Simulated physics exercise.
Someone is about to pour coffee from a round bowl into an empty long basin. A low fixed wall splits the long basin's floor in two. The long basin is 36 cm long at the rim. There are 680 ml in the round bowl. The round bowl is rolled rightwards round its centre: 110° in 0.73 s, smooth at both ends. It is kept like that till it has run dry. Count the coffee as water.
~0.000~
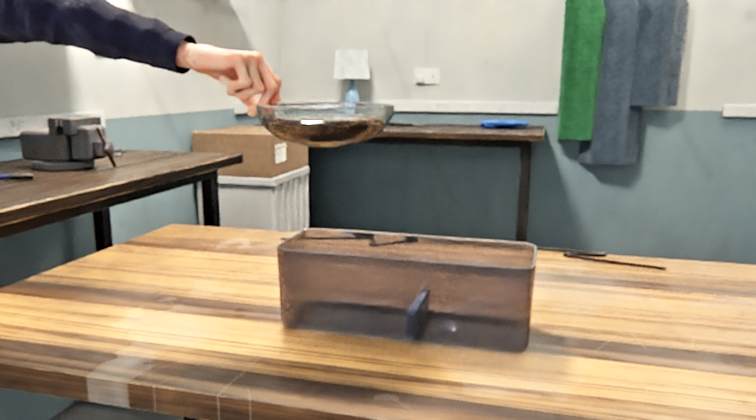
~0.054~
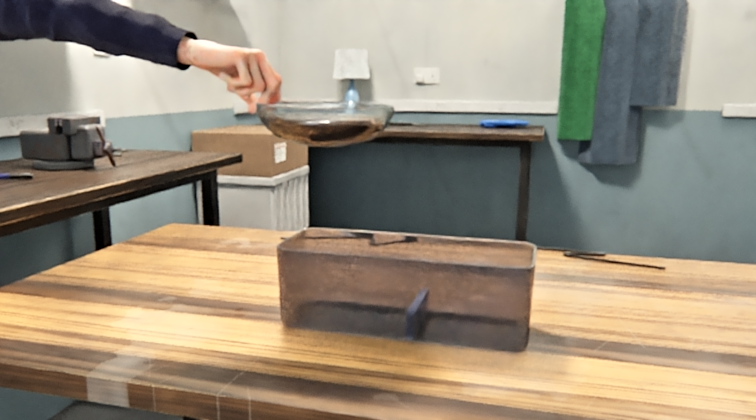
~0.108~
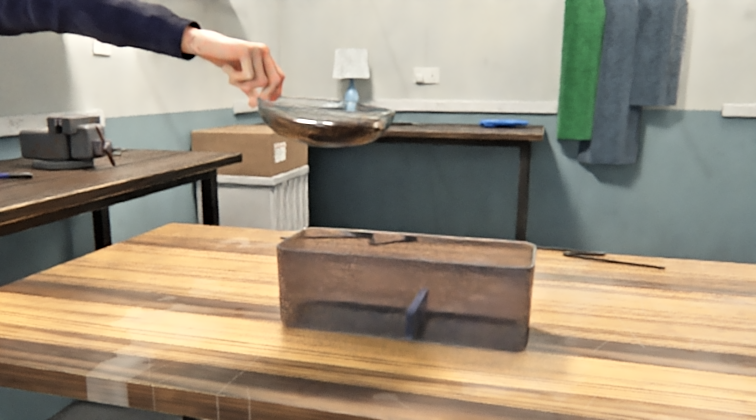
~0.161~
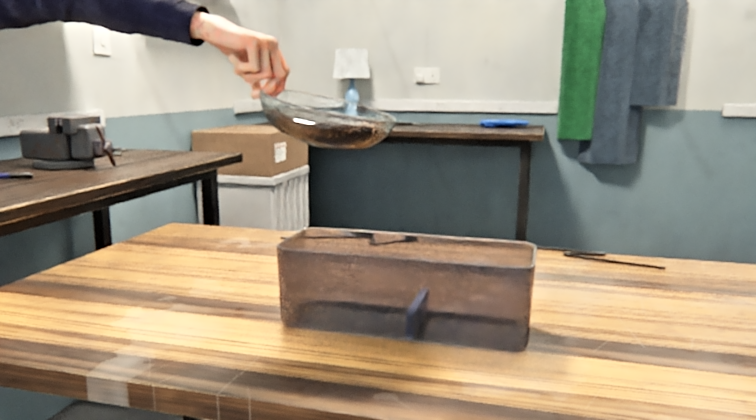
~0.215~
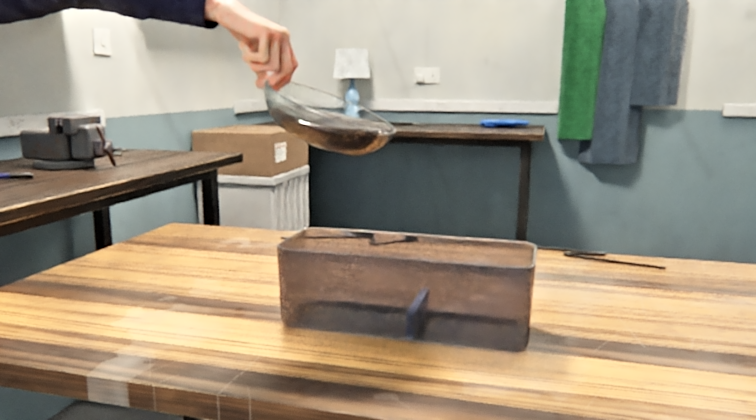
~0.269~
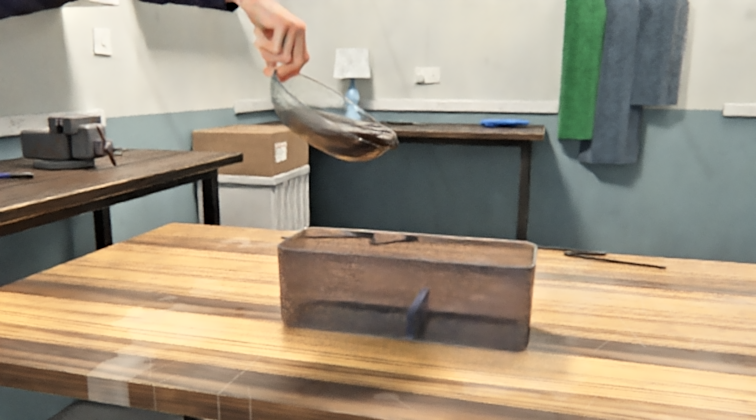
In a room with pale walls above a blue-grey lower band, seen from the front and slightly above, a striped wooden table fills the foreground. A long, see-through brownish basin sits on it, with a small dark upright piece low at its front, and green and grey towels hang behind. Above the basin, a hand from the left holds a clear round bowl of dark coffee and steadily tilts it rightwards, its left side rising, while the view stays still.
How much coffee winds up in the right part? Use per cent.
The far part has some 51 per cent.
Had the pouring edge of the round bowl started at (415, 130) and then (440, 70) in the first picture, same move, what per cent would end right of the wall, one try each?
In turn about 60 and 65 per cent.
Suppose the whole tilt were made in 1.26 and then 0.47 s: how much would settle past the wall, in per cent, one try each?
In turn about 60 and 40 per cent.
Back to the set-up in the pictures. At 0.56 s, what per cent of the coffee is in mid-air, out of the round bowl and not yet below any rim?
Near 28 in a hundred.
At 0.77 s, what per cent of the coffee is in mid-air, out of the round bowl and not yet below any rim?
Near 14 in a hundred.
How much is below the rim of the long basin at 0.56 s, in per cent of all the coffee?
Some 70 per cent.
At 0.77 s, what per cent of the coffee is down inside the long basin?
Some 82 per cent.
After 0.56 s the tilt is 95° and 0 per cent is still to pour, 15 is left of the wall and 55 right of it.
After 0.77 s the tilt is 110° and 0 per cent is still to pour, 31 is left of the wall and 50 right of it.
After 0.99 s the tilt is 110° and 0 per cent is still to pour, 39 is left of the wall and 53 right of it.
After 1.23 s the tilt is 110° and 0 per cent is still to pour, 41 is left of the wall and 51 right of it.
In the end 41 per cent lies left of the wall, 51 right of it and 8 outside.
